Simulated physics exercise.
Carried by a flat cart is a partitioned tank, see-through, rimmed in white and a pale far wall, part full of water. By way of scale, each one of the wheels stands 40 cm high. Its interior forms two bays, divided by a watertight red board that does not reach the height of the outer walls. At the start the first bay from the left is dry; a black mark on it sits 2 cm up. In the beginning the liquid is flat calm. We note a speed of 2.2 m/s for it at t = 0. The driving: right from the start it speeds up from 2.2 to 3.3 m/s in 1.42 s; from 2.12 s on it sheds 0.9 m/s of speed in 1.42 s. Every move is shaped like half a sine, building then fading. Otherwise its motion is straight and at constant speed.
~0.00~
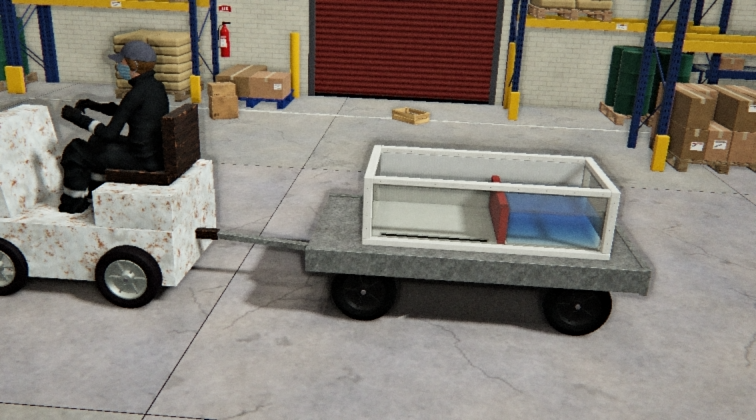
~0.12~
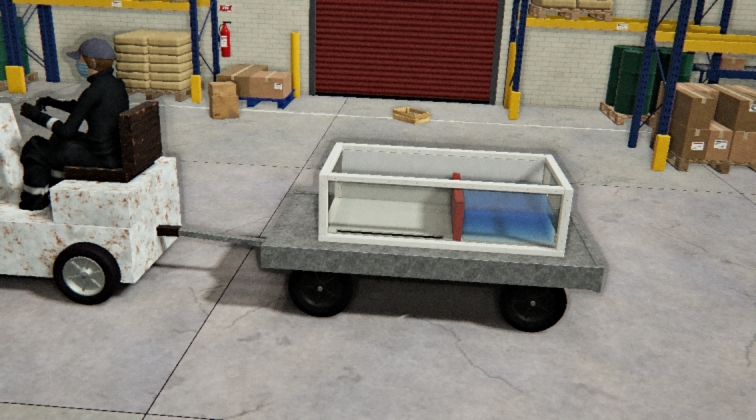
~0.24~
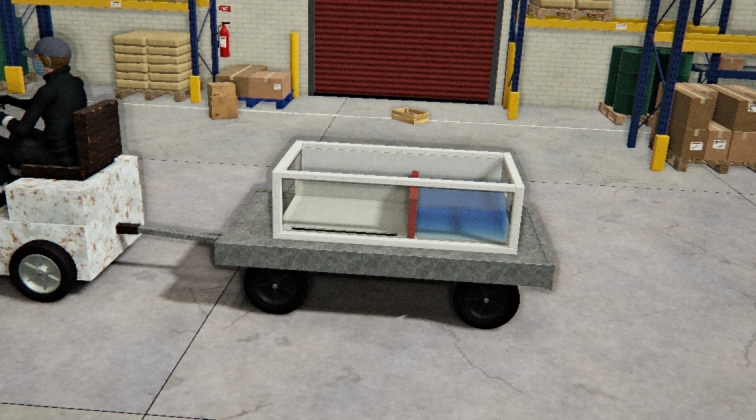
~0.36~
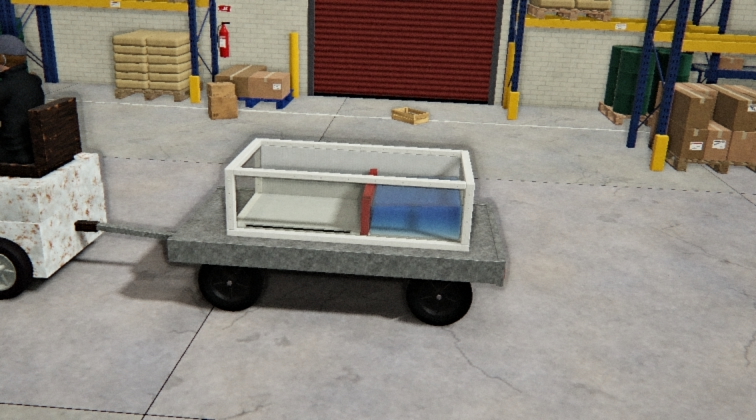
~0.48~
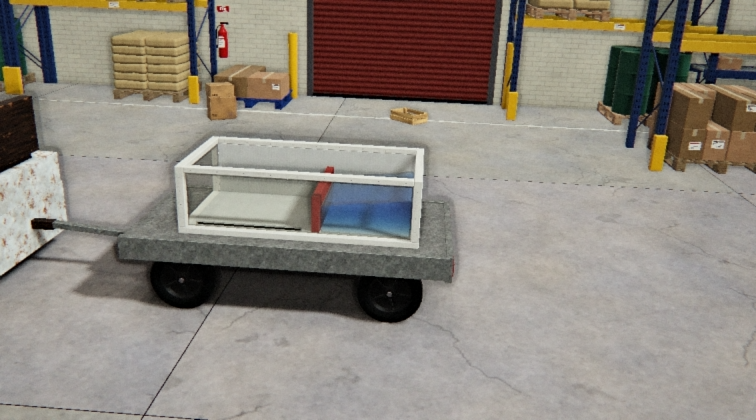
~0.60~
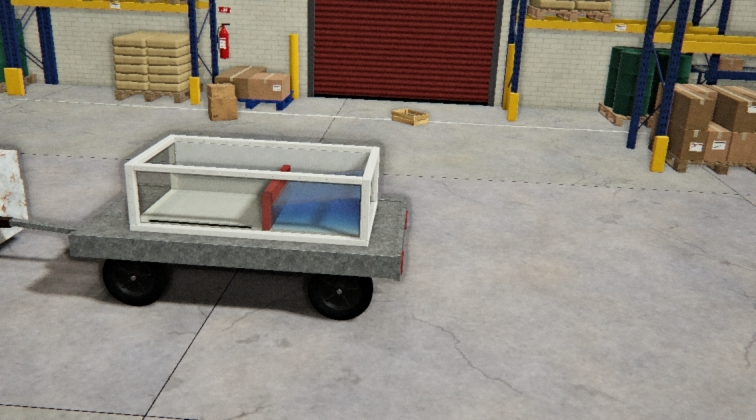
A driver on a speckled white tug towing a flat cart left through a warehouse, water shifting in its partitioned clear tank.
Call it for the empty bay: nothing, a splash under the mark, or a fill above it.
Nothing.
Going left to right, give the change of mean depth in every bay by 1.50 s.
Starting on the left, it's 0 and then 0.
By 1.50 s the bays hold 0, 20 cm, left to right.
By 2.70 s the bays hold 0, 20 cm, left to right.
By 4.10 s the bays hold 0, 20 cm, left to right.
By 6.53 s the bays hold 0, 20 cm, left to right.
